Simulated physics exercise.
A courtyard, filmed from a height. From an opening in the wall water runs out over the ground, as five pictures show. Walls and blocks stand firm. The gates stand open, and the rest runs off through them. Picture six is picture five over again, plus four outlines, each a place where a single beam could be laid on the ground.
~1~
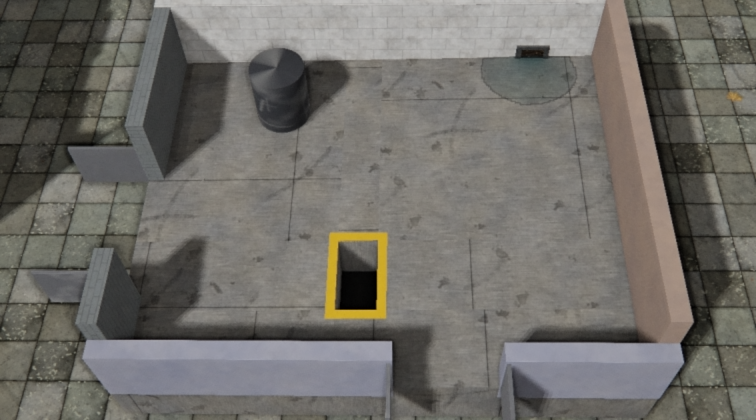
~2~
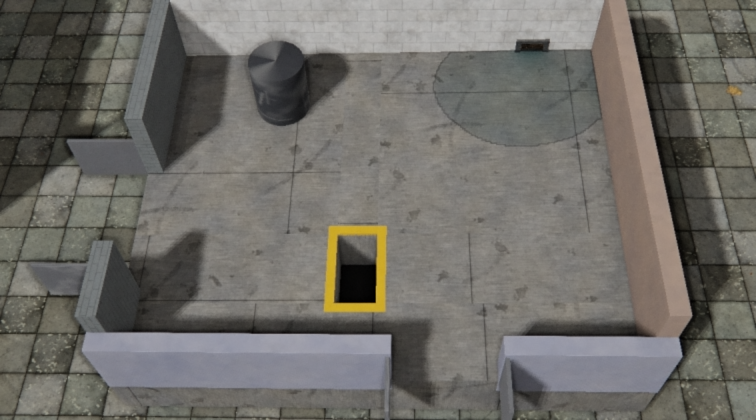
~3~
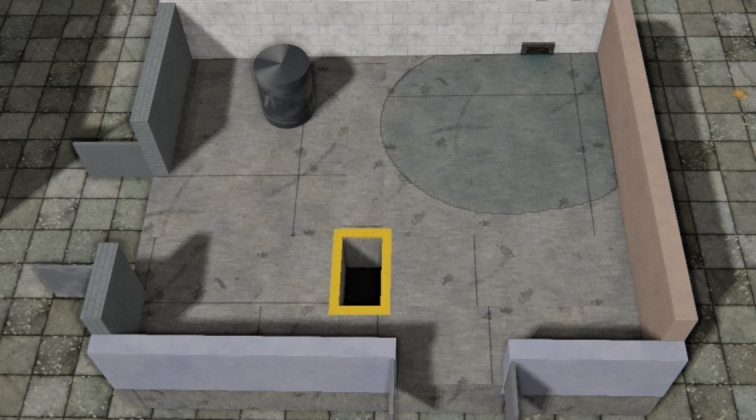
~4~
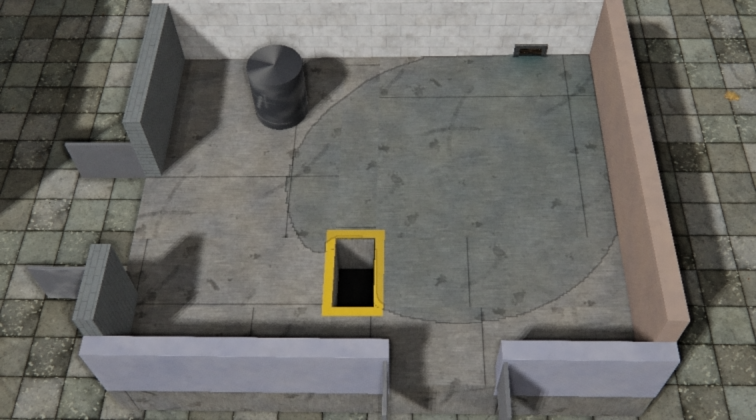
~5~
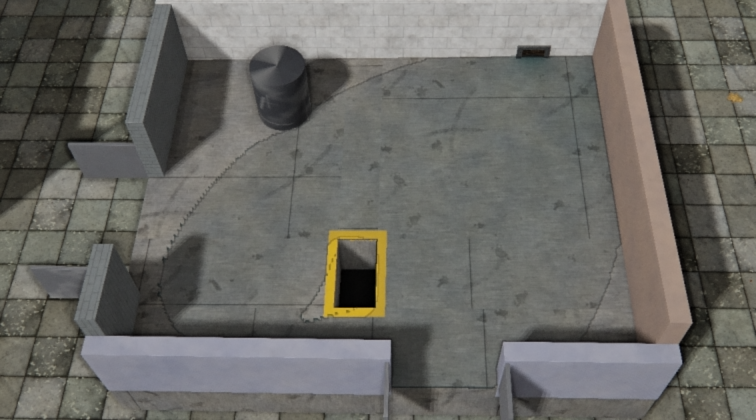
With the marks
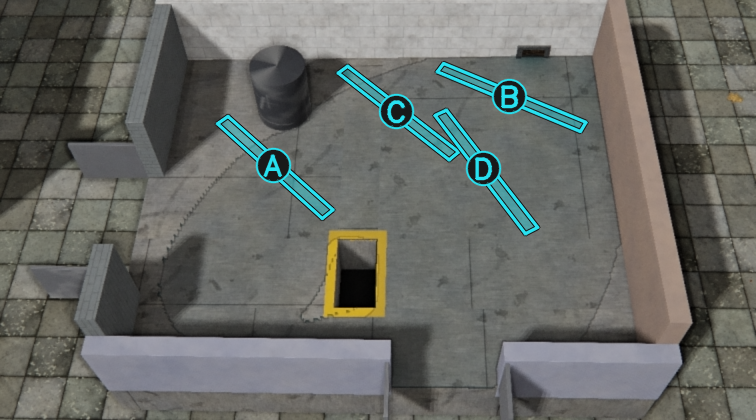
In a walled yard with open gaps in its walls, a dark wet patch spreads from a small opening at the back right, widening across the paving to the yellow-edged gully and then past it toward the left side.
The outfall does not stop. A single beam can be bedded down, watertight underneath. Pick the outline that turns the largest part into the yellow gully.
Place A.
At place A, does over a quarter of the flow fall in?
Yes.
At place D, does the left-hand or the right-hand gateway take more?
The left one.
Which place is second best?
The answer is C.
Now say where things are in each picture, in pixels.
In the first picture, outfall at (532, 52); yellow gully at (357, 274); open gate at (154, 236); open gate at (445, 369); front seen at (487, 81), 3 % of the ground wet; yellow gully still dry.
In the second picture, front seen at (525, 143), 12 % of the ground wet; yellow gully still dry.
In the third picture, front seen at (471, 206), 26 % of the ground wet; yellow gully still dry.
In the fourth picture, front seen at (412, 309), 48 % of the ground wet; yellow gully taking water.
In the fifth picture, front seen at (173, 296), 71 % of the ground wet; yellow gully taking water.
On the marked copy, A from (222, 120) to (327, 214); B from (440, 67) to (583, 126); C from (342, 69) to (453, 155); D from (440, 112) to (531, 230).
For place A, about 45 % of the stream goes into the yellow gully, about 54 % out by the gates.
For place B, about 10 % of the stream goes into the yellow gully, about 88 % out by the gates.
For place C, about 27 % of the stream goes into the yellow gully, about 72 % out by the gates.
For place D, about 7 % of the stream goes into the yellow gully, about 93 % out by the gates.
